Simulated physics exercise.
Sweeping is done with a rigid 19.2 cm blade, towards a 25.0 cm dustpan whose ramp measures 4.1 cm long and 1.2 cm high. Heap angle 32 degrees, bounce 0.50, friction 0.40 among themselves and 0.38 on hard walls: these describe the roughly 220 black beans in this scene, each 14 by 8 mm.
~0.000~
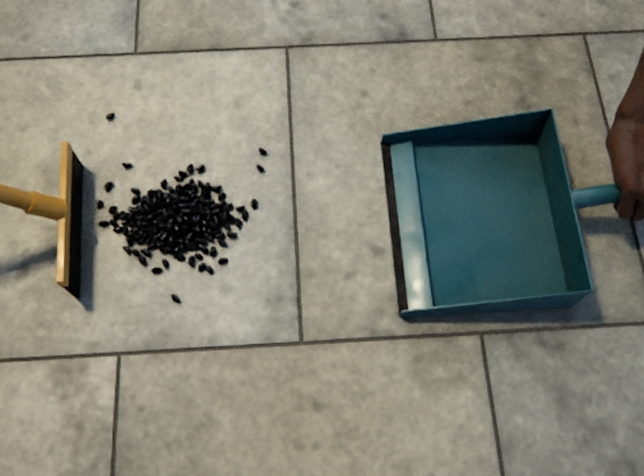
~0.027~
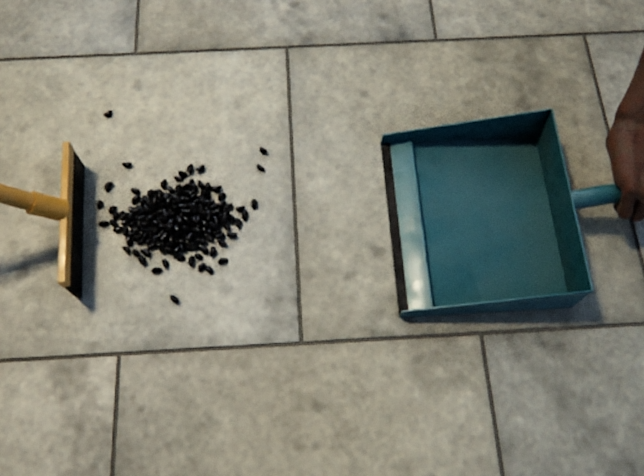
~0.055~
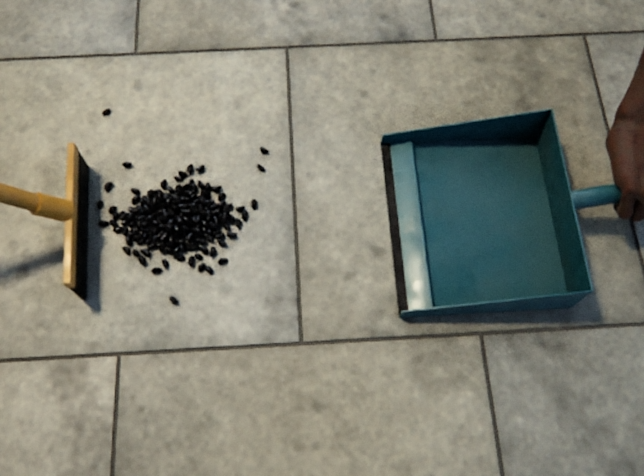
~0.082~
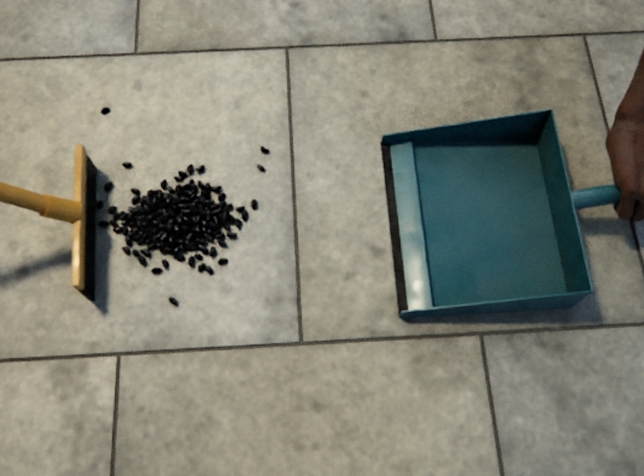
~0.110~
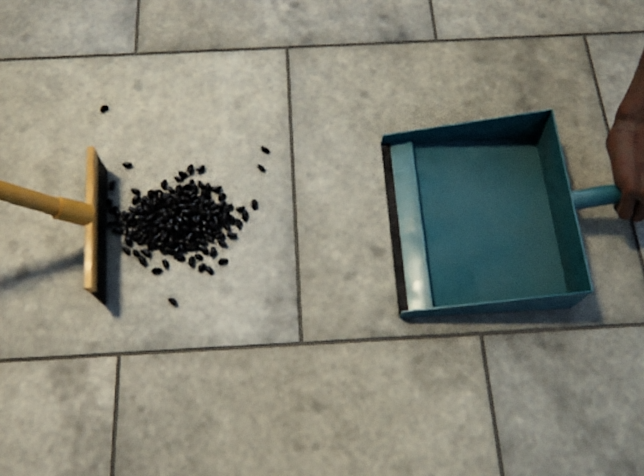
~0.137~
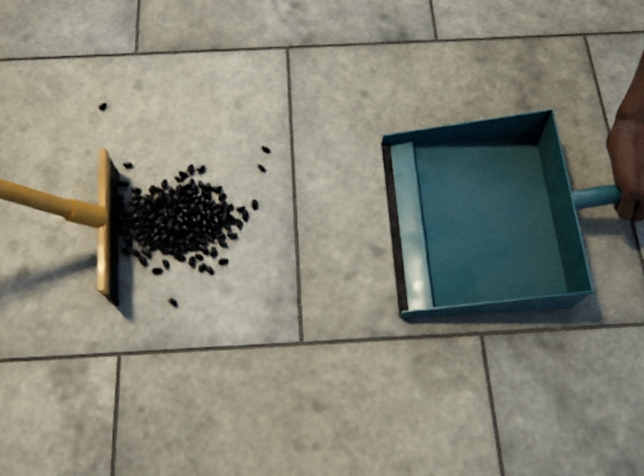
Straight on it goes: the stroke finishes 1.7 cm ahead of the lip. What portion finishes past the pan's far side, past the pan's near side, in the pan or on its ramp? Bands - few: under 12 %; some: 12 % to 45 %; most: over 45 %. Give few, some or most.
Far side: Few, near side: Few, pan: Some.
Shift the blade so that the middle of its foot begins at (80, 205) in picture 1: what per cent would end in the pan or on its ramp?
Around 40 %.
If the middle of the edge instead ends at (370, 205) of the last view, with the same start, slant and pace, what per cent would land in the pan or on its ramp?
That comes to near 50 percent.
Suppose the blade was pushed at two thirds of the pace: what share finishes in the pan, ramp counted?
In that case some 25 per cent.
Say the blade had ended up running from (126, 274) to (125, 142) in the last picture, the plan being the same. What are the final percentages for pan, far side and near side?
Final per cent - pan 50, far 15, near 5.
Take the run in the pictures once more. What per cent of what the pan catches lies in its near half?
About 80 percent of it.
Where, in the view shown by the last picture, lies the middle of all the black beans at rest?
Close to pixel (385, 229).
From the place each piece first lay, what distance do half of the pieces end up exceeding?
Roughly 28 centimetres.
Then, at 0.43 s, middle of the blade 20 cm from the lip; 0 % over the lip, far side 5 %, near side 0 %.
After 0.63 s, middle of the blade 9 cm from the lip; 0 % over the lip, far side 5 %, near side 0 %.
After 0.94 s, middle of the blade 2 cm from the lip; 30 % over the lip, far side 5 %, near side 5 %.
At rest (1.8 s), far side 5 %, near side 5 %, pan 25 %, in front of the lip or behind the blade 60 %.
